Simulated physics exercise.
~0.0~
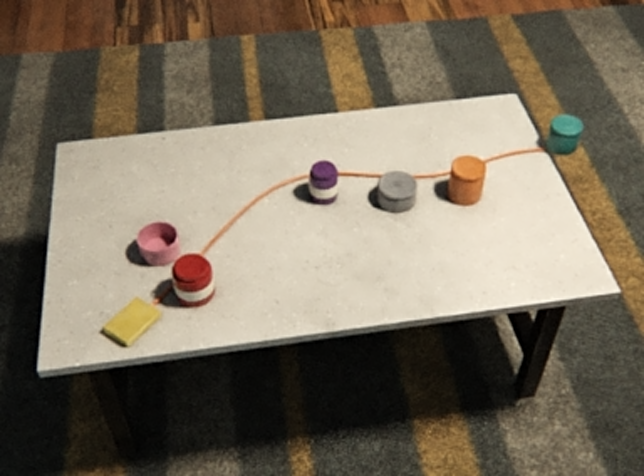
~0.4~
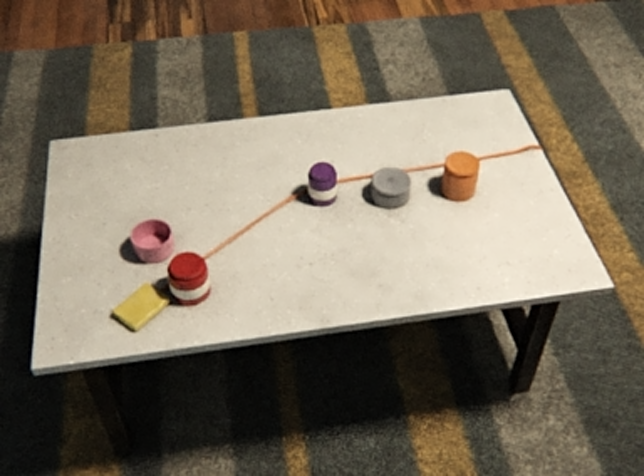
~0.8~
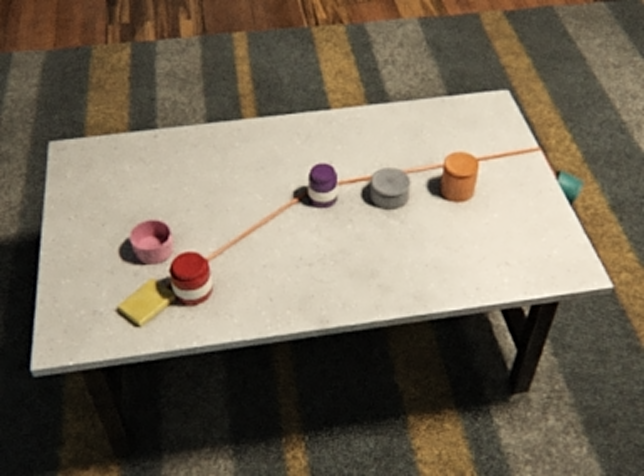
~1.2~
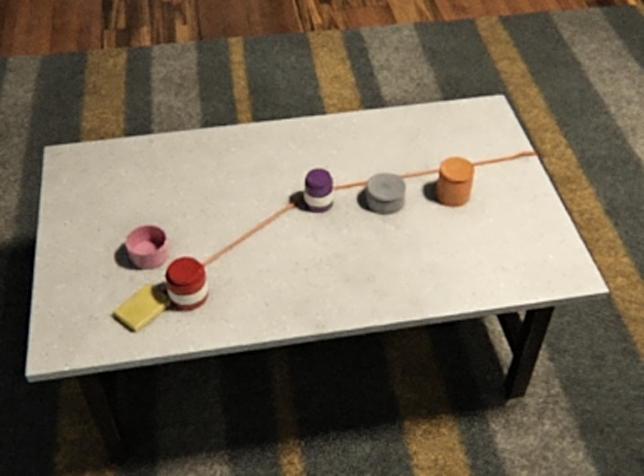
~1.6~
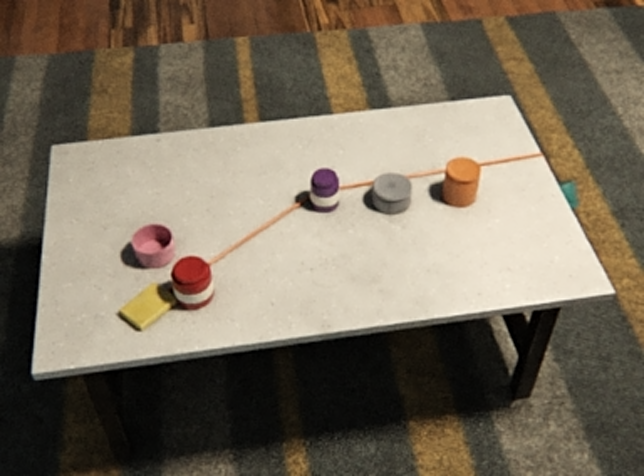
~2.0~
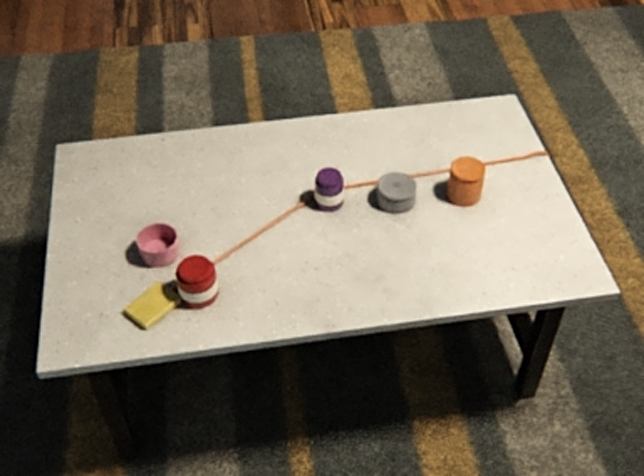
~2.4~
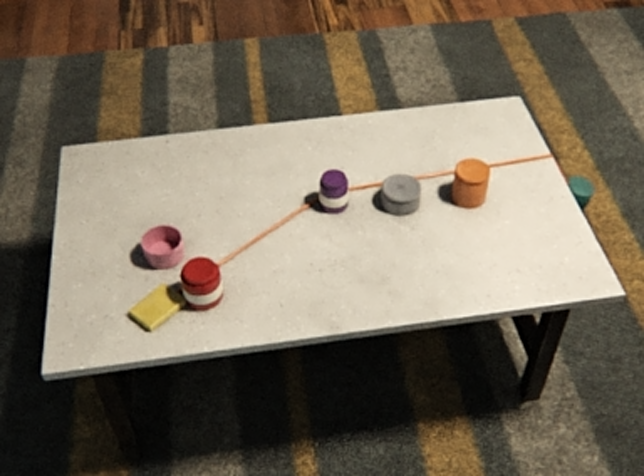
A teal tub tied to an orange cord dropped off the right edge of a white table, pulling the cord straight and tugging the yellow block slightly toward the red jar, then hung swinging and turning beside the table while the other containers barely moved.
